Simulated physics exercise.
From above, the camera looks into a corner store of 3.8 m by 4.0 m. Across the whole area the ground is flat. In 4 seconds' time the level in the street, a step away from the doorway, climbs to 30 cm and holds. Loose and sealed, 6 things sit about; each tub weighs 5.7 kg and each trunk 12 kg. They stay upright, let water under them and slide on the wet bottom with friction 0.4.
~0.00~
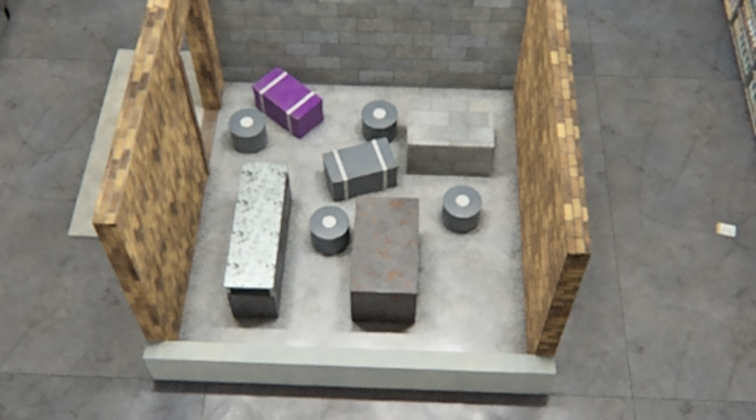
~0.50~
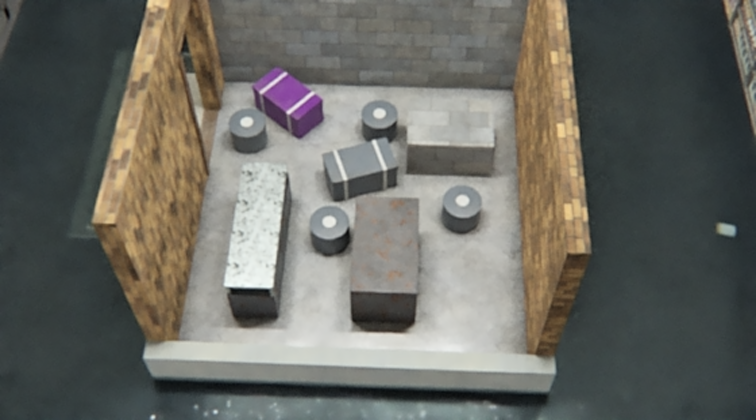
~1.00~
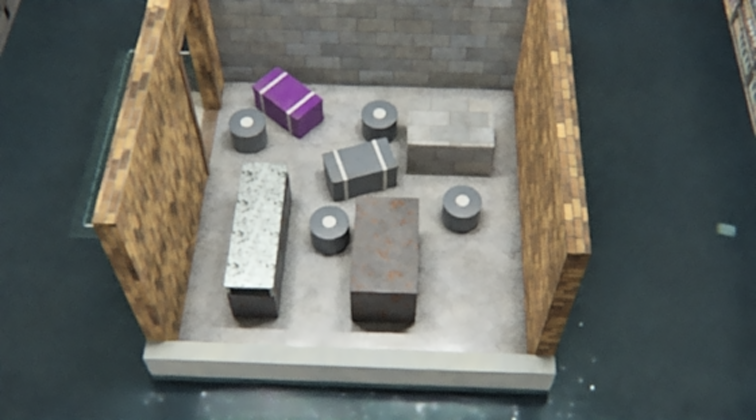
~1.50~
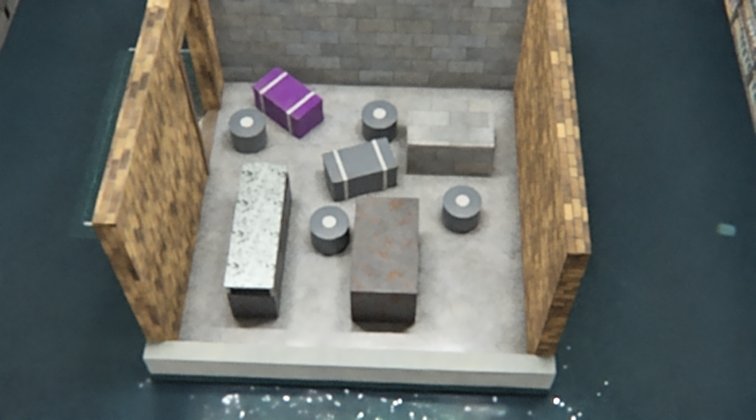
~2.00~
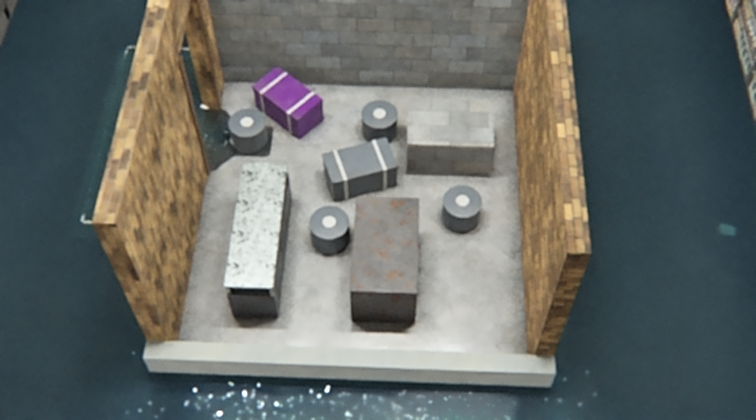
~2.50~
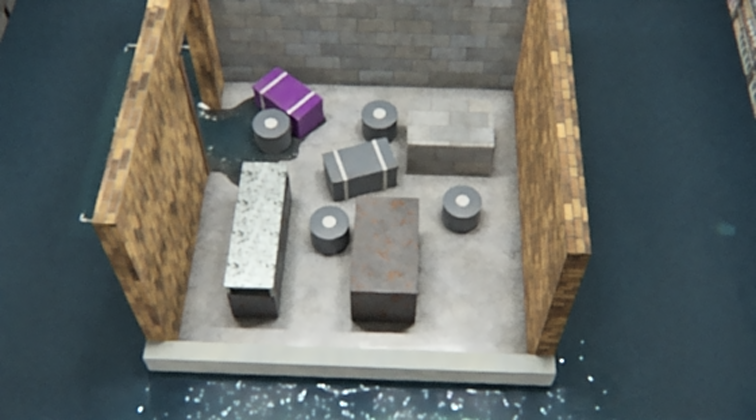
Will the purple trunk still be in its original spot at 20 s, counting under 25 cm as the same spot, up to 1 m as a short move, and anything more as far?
No, far off.
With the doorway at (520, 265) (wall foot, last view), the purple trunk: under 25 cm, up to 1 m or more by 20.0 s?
Under that change the purple trunk is pushed well away.
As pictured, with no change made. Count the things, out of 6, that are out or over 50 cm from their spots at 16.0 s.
I make it 5 by then.
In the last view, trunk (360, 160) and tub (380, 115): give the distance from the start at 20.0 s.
In turn: 20 cm, 80 cm.
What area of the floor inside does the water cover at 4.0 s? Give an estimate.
That flooded area is roughly 5.0 m2.
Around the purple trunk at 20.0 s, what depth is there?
Roughly 29 cm at that moment.
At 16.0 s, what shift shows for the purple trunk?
Roughly 250 cm by then.
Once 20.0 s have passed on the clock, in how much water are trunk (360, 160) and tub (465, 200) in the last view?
First roughly 25 cm, second roughly 28 cm.
After 4.0 s the purple trunk is near (338, 76), 0.7 m from its start, afloat; 2 afloat.
After 9.0 s the purple trunk is near (487, 89), 2.4 m from its start, afloat; 6 afloat.
After 16.0 s the purple trunk is near (488, 84), 2.4 m from its start, afloat; 6 afloat.
After 20.0 s the purple trunk is near (488, 83), 2.4 m from its start, afloat; 6 afloat.
